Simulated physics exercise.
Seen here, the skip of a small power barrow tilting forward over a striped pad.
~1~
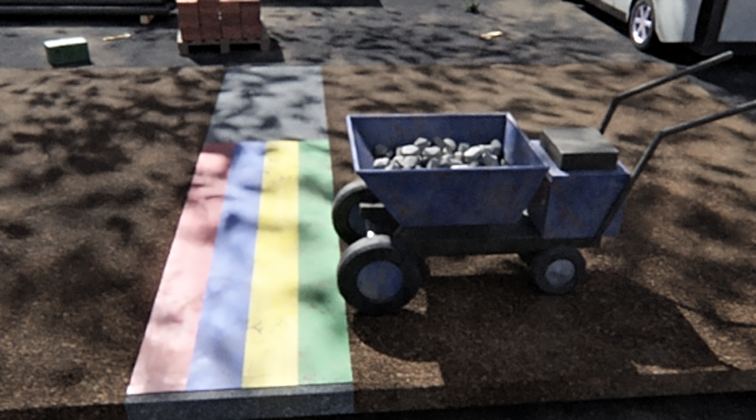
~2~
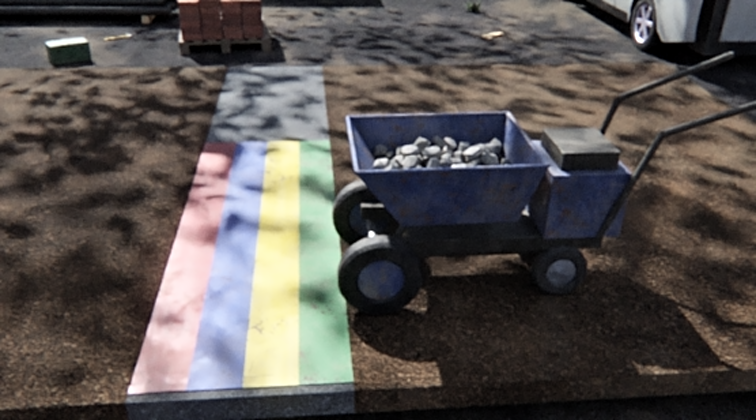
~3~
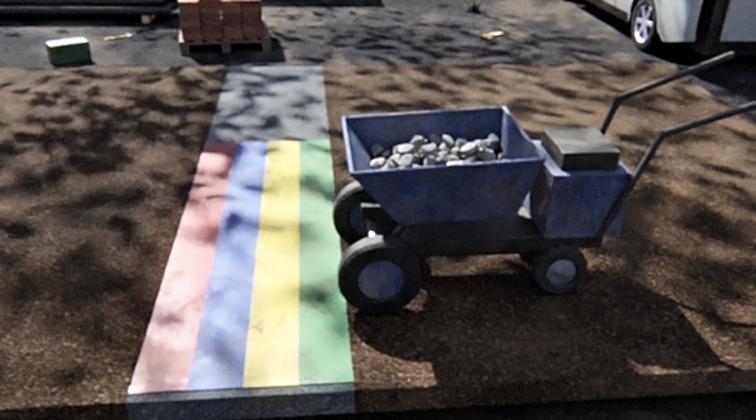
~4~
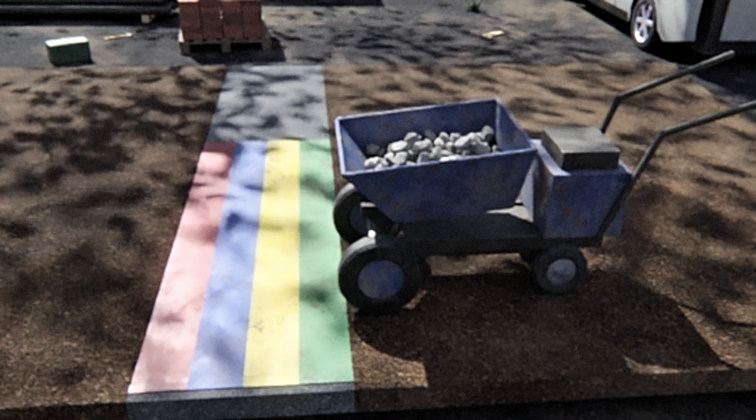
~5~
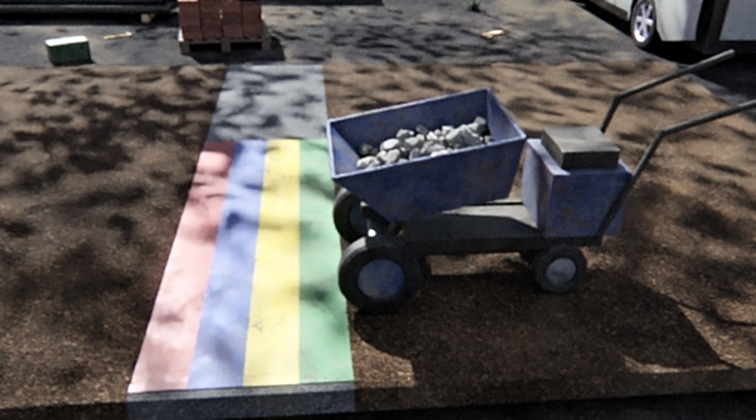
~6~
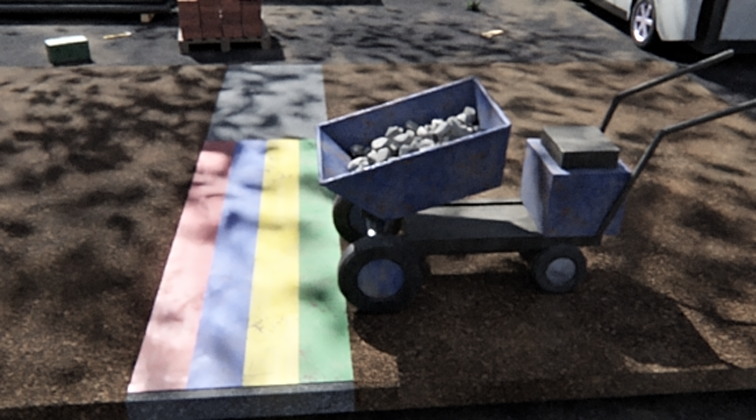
Blue skip of broken stones on a small power barrow tilting gradually forward to the left beside a colour-striped pad.
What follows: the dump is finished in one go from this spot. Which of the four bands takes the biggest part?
Most covered: The blue band.
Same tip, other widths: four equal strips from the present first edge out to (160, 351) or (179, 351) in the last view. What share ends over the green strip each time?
About 0 and 0 per cent.
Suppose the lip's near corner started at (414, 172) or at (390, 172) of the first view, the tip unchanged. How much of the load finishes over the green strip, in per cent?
The first gives 20 %, the second 0 %.
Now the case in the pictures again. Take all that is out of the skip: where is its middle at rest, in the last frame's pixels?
Close to (217, 273).
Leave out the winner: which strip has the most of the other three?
It is the red strip.
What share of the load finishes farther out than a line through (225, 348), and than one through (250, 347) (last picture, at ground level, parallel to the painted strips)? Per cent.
About 70 and 90 per cent.
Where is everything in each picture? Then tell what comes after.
The first frame shows lip of the skip (358, 173), level; top of the load (444, 162), broken stones; green strip (323, 341); yellow strip (272, 343); blue strip (220, 346); red strip (167, 348).
The second frame shows lip of the skip (357, 173), level; top of the load (444, 161).
The third frame shows lip of the skip (352, 174), tipped barely; top of the load (451, 162).
The fourth frame shows lip of the skip (344, 176), tipped a little; top of the load (453, 150).
The fifth frame shows lip of the skip (334, 179), tipped a little; top of the load (459, 146).
The sixth frame shows lip of the skip (322, 184), tipped clearly; top of the load (465, 136); green strip (324, 339); yellow strip (273, 341); blue strip (221, 344); red strip (168, 346).
Just after the last frame, skip tipped steeply; every one in the skip.
A moment on, skip tipped right over; the larger part in the skip; just a few over the yellow strip; roughly a quarter over the blue strip; just a few over the red strip; just a few falling.
Further on, skip tipped right over; about a tenth in the skip; about a tenth over the yellow strip; roughly half over the blue strip; roughly a quarter over the red strip; about a tenth off the paint.
When it is over, skip tipped right over; just a few in the skip; not one over the green strip; about a tenth over the yellow strip; roughly half over the blue strip; roughly a quarter over the red strip; about a tenth off the paint.
